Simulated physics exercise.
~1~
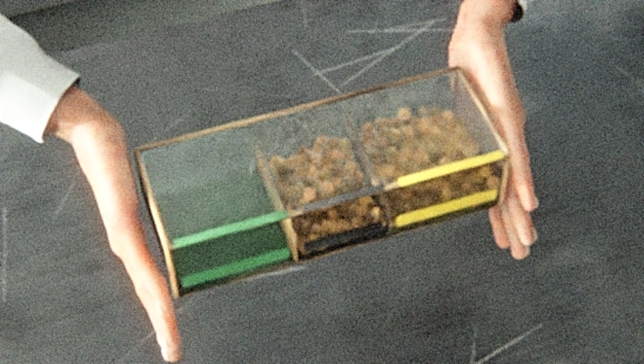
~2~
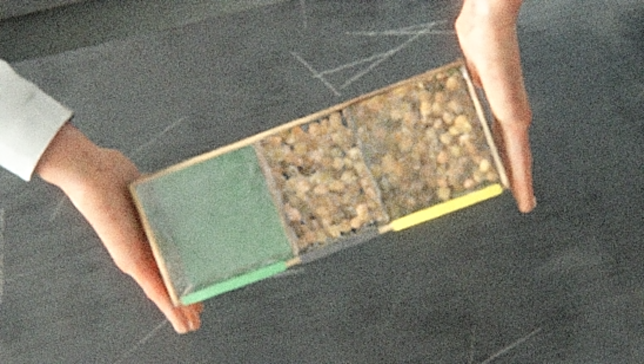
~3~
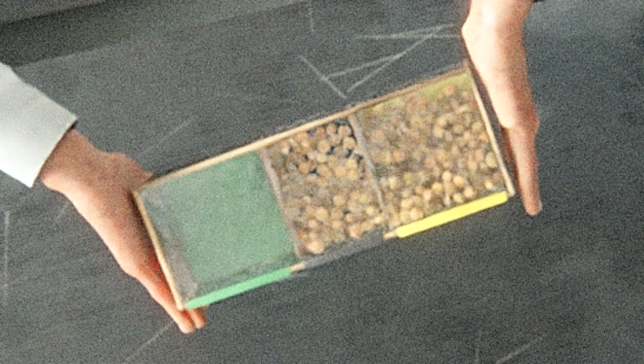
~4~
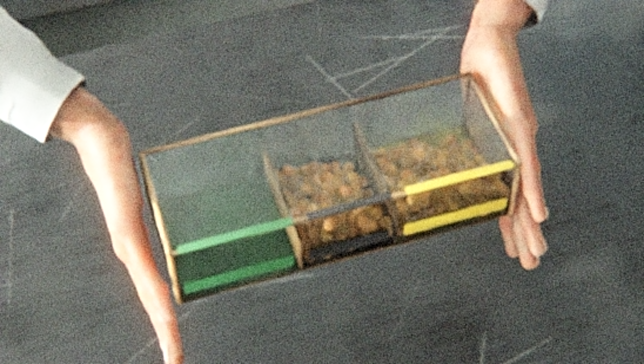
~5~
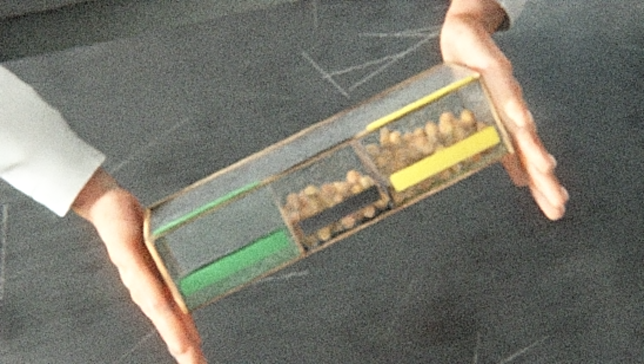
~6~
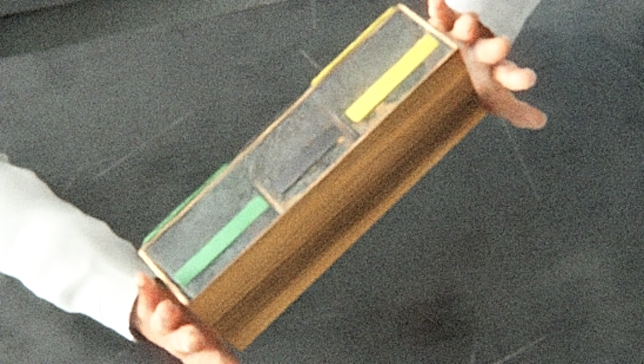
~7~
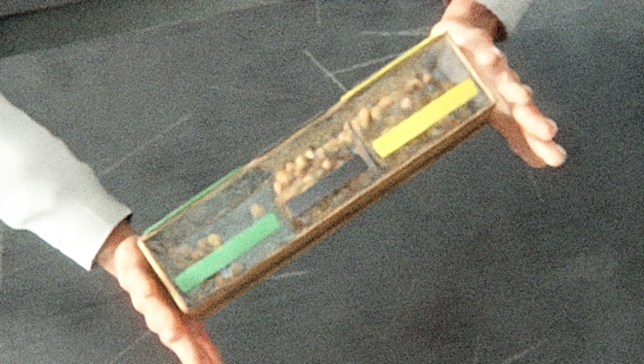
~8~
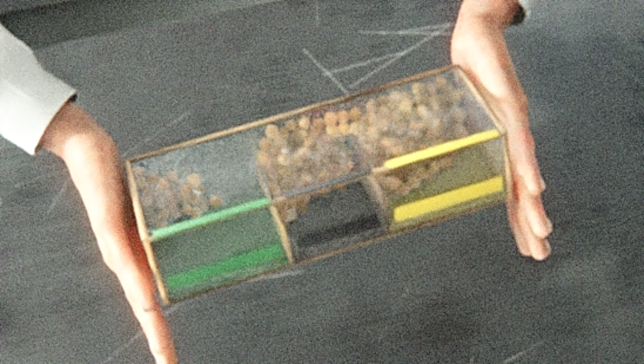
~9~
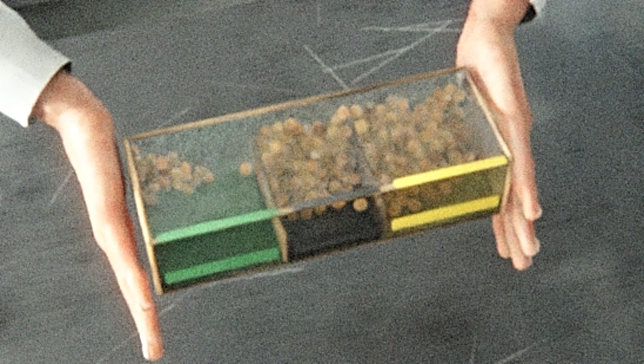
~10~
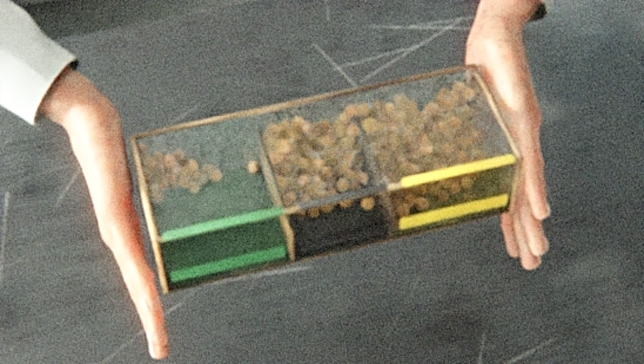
Two hands tipped a clear-lidded box of chickpeas one way and back, then tilted it steeply another way until its side showed, and levelled it again, leaving most in the black and yellow sections and a few in the once-empty green one.
